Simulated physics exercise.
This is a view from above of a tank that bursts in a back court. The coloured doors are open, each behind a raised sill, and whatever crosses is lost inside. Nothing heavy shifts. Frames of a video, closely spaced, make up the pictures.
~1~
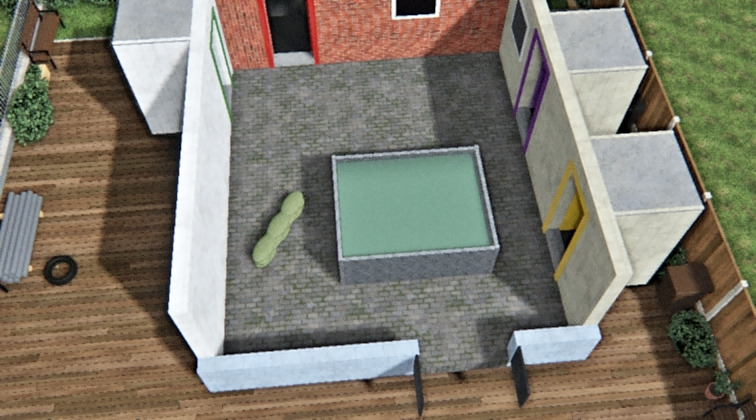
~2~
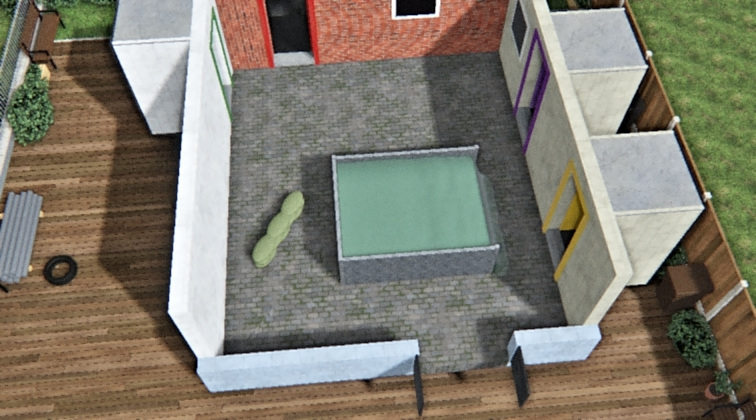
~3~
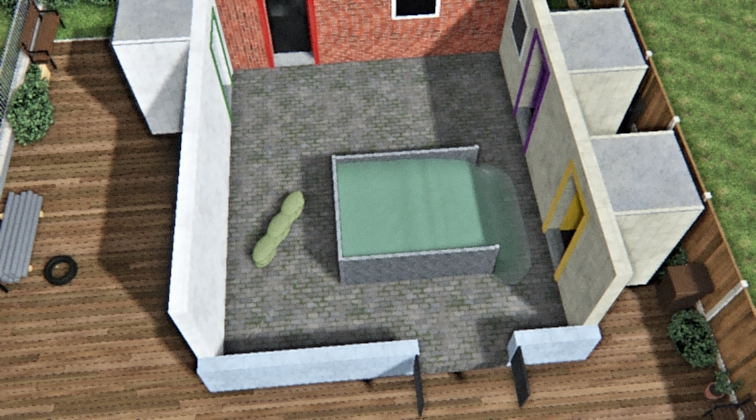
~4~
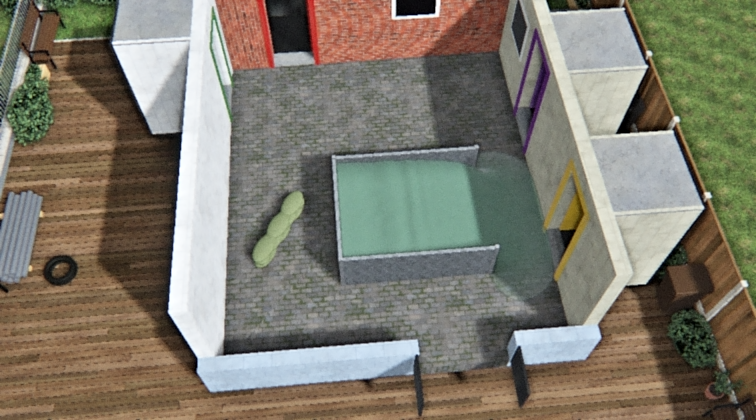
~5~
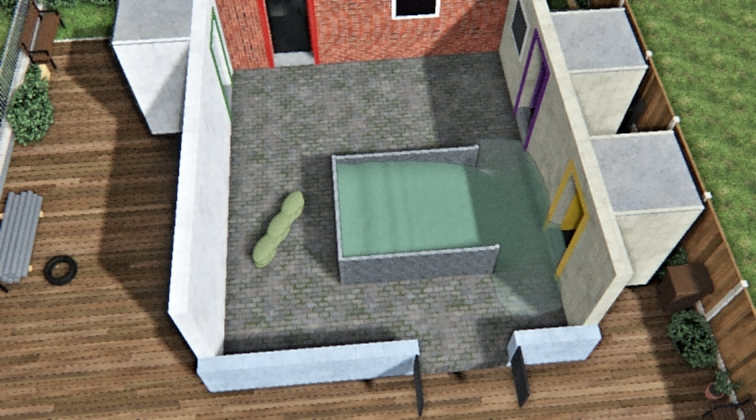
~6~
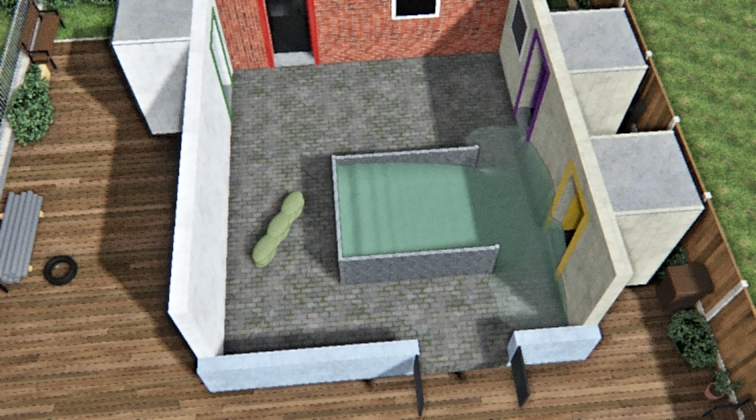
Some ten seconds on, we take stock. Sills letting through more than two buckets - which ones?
Sill by sill: Red door: Not more than two; green door: More than two; yellow door: More than two; purple door: Not more than two.
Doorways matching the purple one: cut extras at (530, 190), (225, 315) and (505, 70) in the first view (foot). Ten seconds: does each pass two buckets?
Log: Door one is above the limit; door two is below the limit; door three is below the limit.
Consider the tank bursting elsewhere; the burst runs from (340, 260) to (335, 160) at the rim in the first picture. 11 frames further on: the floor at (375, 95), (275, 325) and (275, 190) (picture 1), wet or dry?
One by one: Unsoaked; waterlogged; waterlogged.
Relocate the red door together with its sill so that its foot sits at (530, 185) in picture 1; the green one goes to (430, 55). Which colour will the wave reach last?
My answer: The one in green.
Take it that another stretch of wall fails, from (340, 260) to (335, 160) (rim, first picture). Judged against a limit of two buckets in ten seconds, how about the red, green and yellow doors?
The red door exceeds the limit, the green door exceeds the limit, the yellow door exceeds the limit.
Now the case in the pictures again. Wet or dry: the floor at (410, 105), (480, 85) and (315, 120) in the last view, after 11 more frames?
First swamped, then swamped, then spared.
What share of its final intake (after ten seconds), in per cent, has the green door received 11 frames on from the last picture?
About 0 per cent.
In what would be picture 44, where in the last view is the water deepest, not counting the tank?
Roughly at pixel (228, 227).
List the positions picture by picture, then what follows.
The first frame shows still water in the open tank at (412, 203).
In the second frame, the front is at (495, 275), out from the gap at (480, 213).
In the third frame, the front is at (515, 279), out from the gap at (480, 215).
In the fourth frame, the front is at (532, 293), out from the gap at (480, 216).
In the fifth frame, water pours out at (480, 216) and has run to (561, 303).
In the sixth frame, the front is at (566, 325), out from the gap at (480, 216).
A moment on, water covers 20 % of the floor; the red door not reached, the green door not reached, the yellow door far over two buckets in, the purple door wet at the sill, nothing in.
Next, water covers 35 % of the floor; the red door not reached, the green door not reached, the yellow door far over two buckets in, the purple door wet at the sill, nothing in.
Then, water covers 60 % of the floor; the red door wet at the sill, nothing in, the green door not reached, the yellow door far over two buckets in, the purple door wet at the sill, nothing in.
Later, water covers 90 % of the floor; the red door wet at the sill, nothing in, the green door far over two buckets in, the yellow door far over two buckets in, the purple door wet at the sill, nothing in.
In the end, water covers 95 % of the floor; the red door wet at the sill, nothing in, the green door far over two buckets in, the yellow door far over two buckets in, the purple door wet at the sill, nothing in.
